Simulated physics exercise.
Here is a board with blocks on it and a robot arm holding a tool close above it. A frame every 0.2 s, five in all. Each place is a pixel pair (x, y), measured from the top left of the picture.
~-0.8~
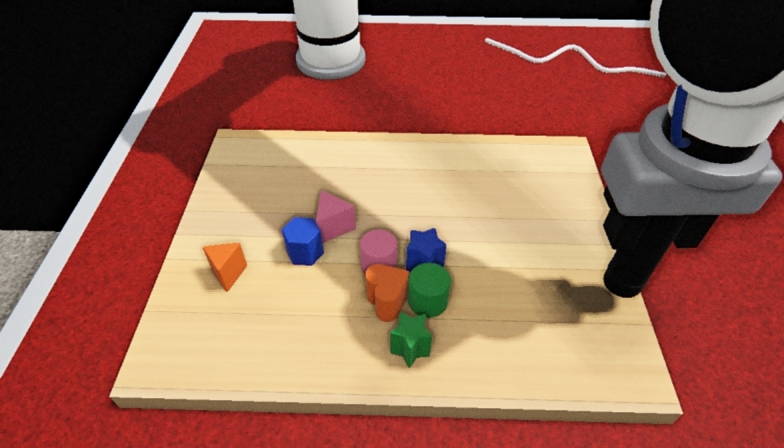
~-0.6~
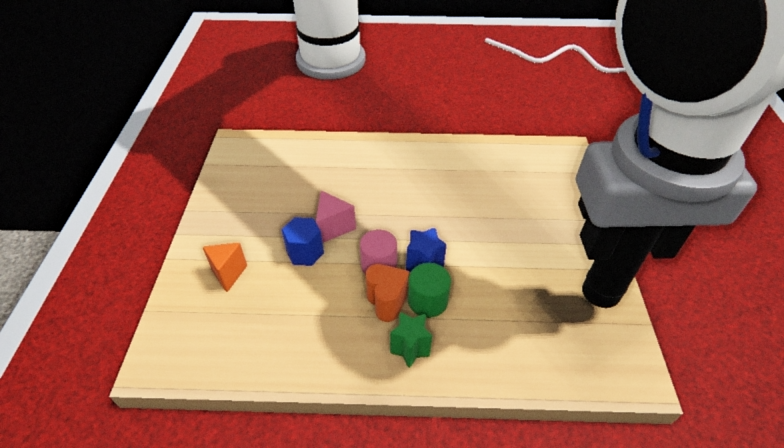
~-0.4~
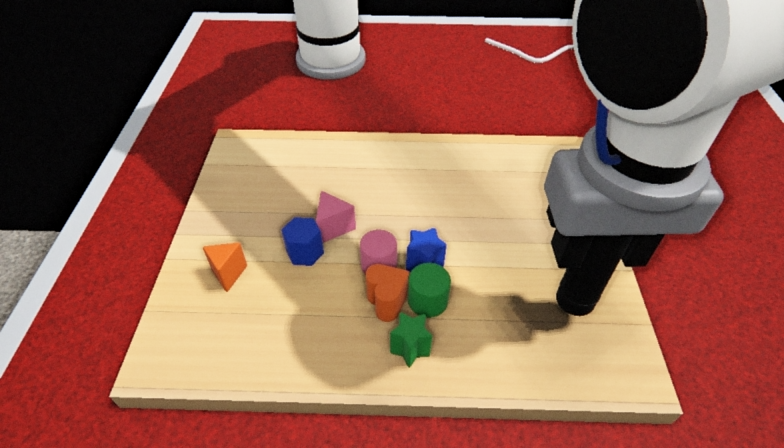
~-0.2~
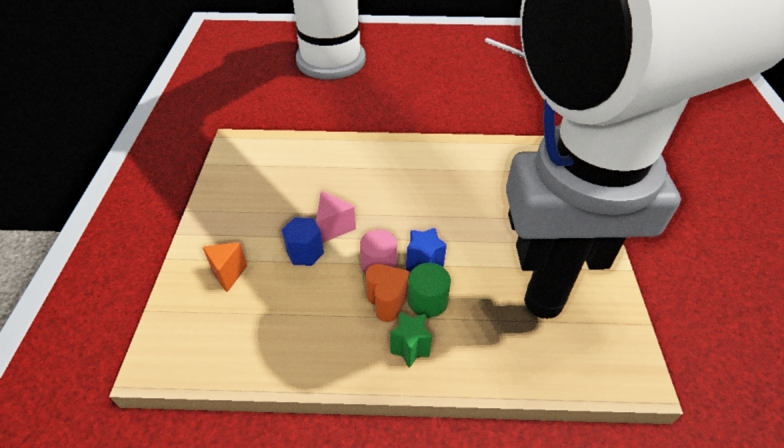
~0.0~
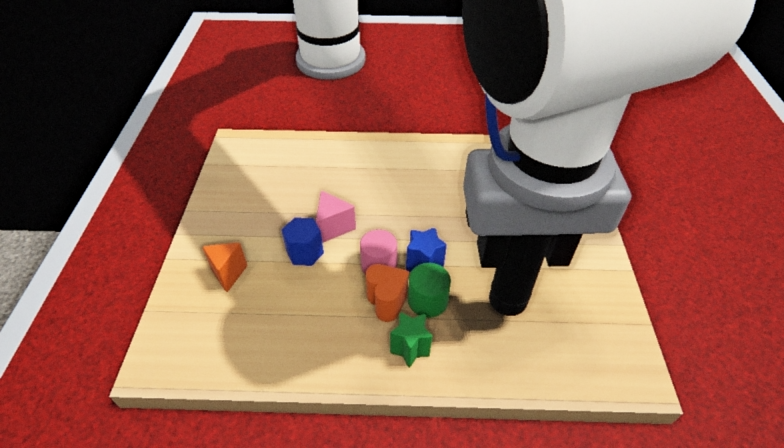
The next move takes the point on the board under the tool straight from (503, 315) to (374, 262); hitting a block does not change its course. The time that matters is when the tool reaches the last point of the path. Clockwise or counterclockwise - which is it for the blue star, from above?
The answer is clockwise.
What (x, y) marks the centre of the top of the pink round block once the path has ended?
I'd expect the centre of its top face to be at (341, 227).
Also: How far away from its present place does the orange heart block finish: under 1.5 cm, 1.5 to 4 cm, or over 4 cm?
Long, over 4 cm.
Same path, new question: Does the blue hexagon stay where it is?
Yes
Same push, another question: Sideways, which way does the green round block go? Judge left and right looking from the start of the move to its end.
Out to the left.
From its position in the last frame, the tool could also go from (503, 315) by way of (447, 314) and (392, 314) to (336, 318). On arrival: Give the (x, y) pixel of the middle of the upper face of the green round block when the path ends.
Put as a pixel place, it's (381, 260).
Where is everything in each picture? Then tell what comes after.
Tip of the tool (621, 284), middles of tops, blue hexagon (301, 229), pink round block (378, 242), orange heart block (387, 280), blue star (426, 241), green round block (430, 278), in the first frame.
Tool (601, 293), nothing pushed, in the second frame.
Tool (575, 301), nothing pushed, in the third frame.
Tool (543, 304), nothing pushed, in the fourth frame.
Tool (508, 301), blue hexagon (301, 229), pink round block (378, 242), orange heart block (387, 280), blue star (426, 241), green round block (430, 278), in the fifth frame.
On the path given first. One third of the way, tool (460, 281); orange heart block (382, 280), turned 15° anticlockwise; green round block (421, 276).
Two thirds of the way, tool (415, 263); pink round block (365, 237); orange heart block (349, 287), turned 55° anticlockwise; blue star (412, 230), turned 40° clockwise; green round block (379, 266).
At the end, tool (373, 247); blue hexagon unmoved; pink round block (341, 227); orange heart block (338, 295), turned 85° anticlockwise; blue star (403, 223), turned 80° clockwise; green round block (346, 262).
